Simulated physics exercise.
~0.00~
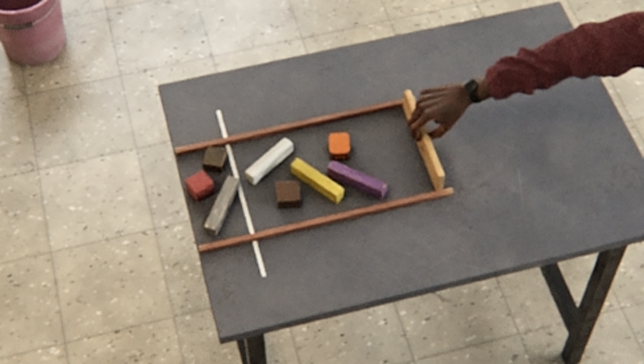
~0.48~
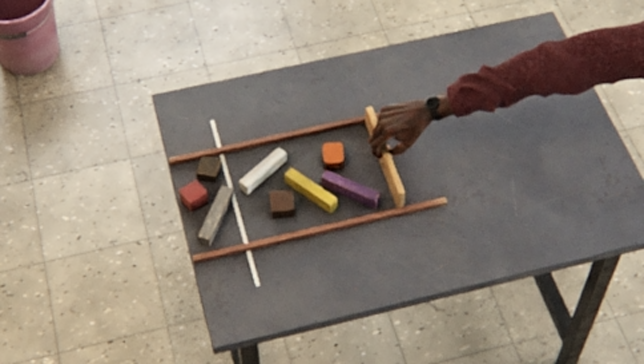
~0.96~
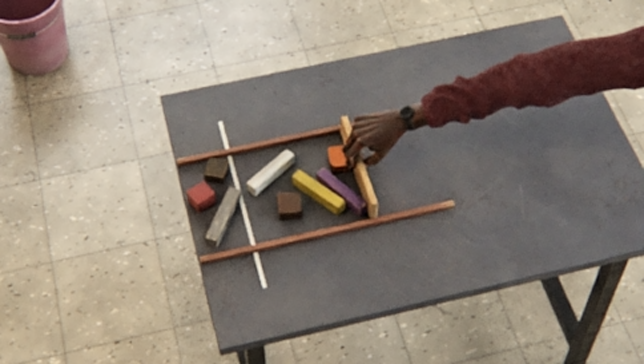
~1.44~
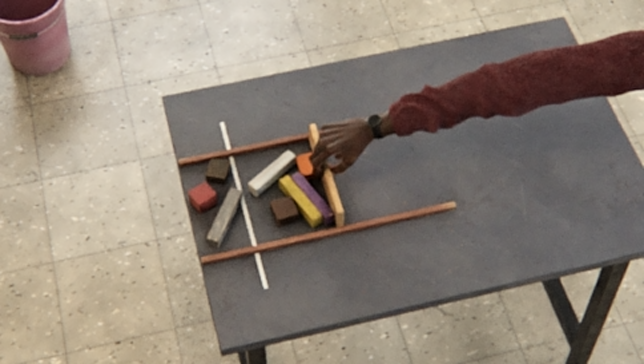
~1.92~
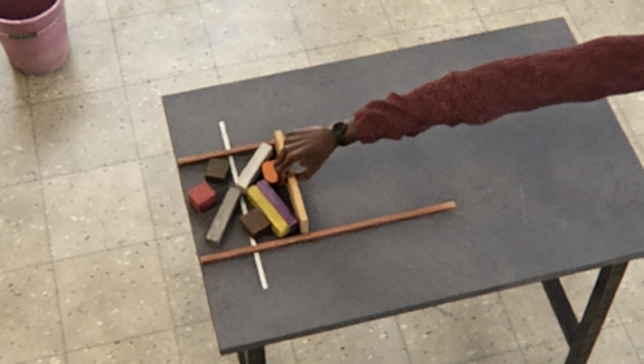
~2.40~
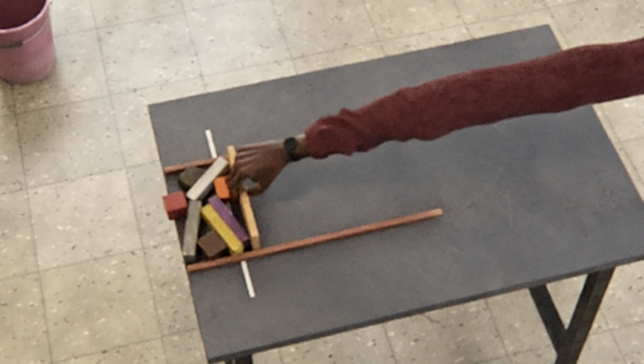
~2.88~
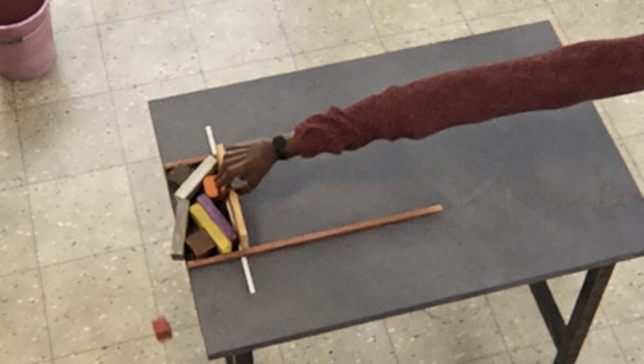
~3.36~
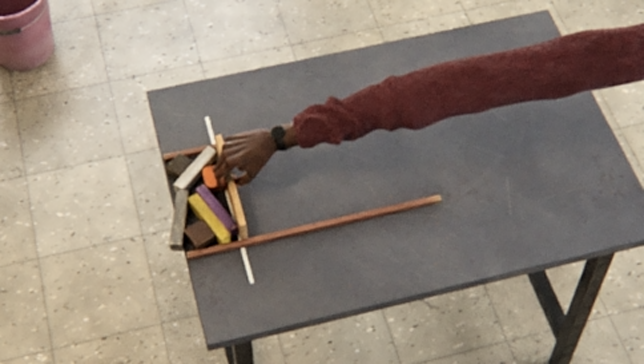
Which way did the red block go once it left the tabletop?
It went down, dropping from the left end of the table toward the floor.
